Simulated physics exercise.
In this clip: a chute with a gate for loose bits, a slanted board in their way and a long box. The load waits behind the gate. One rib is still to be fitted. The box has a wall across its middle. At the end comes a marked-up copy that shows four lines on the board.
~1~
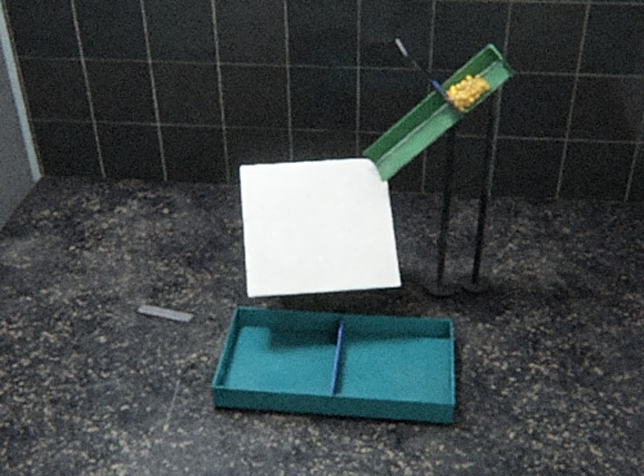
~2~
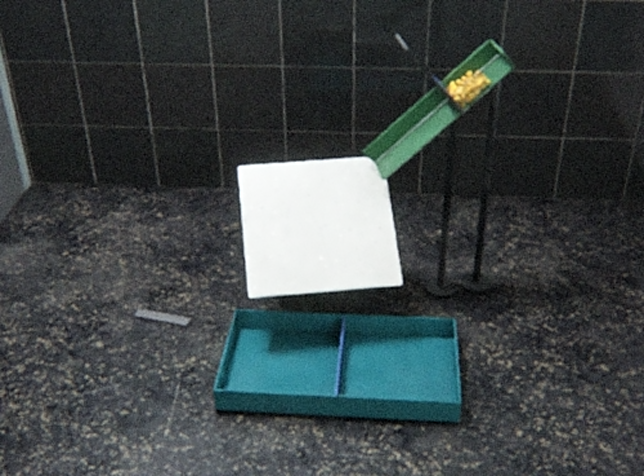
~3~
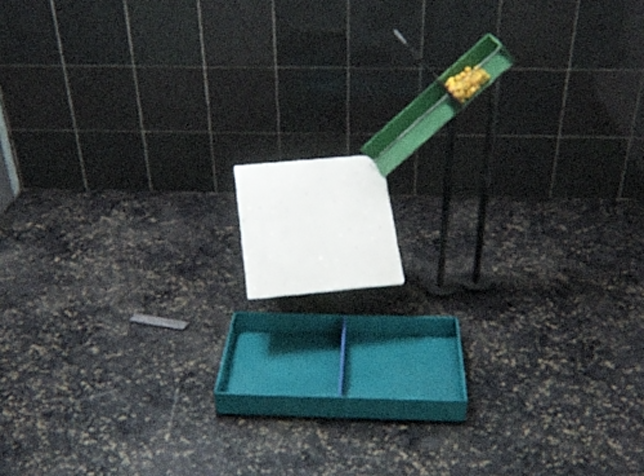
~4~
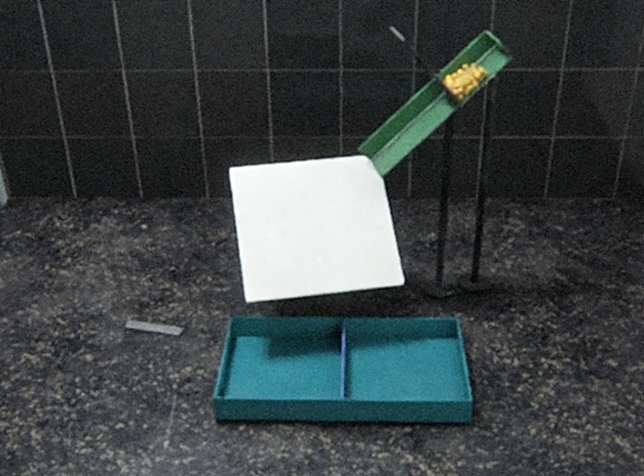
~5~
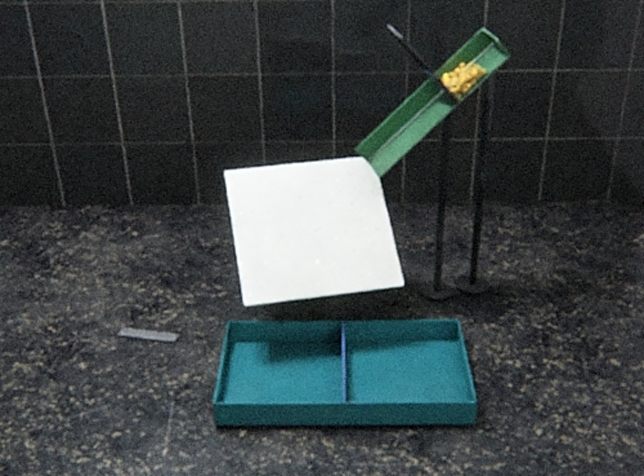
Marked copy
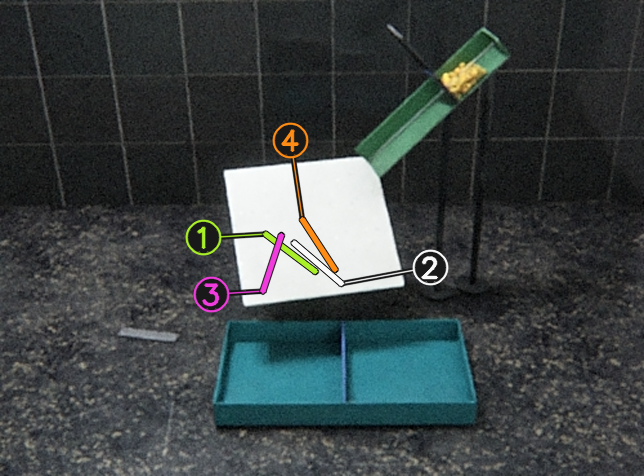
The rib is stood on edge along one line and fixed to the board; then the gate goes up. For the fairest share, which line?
It is 1.
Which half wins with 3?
More lands on the left.
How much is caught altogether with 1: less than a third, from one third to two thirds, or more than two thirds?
More than two thirds.
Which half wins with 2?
The right half.
On the marked copy, line 1 from (265, 234) to (315, 271); line 2 from (294, 242) to (341, 283); line 3 from (281, 235) to (262, 291); line 4 from (302, 219) to (335, 269).
With 1, of what is caught, roughly half in the left half, roughly half in the right.
With 2, of what is caught, about a tenth in the left half, the larger part in the right.
With 3, of what is caught, the larger part in the left half, about a tenth in the right.
With 4, of what is caught, about a tenth in the left half, almost all in the right.
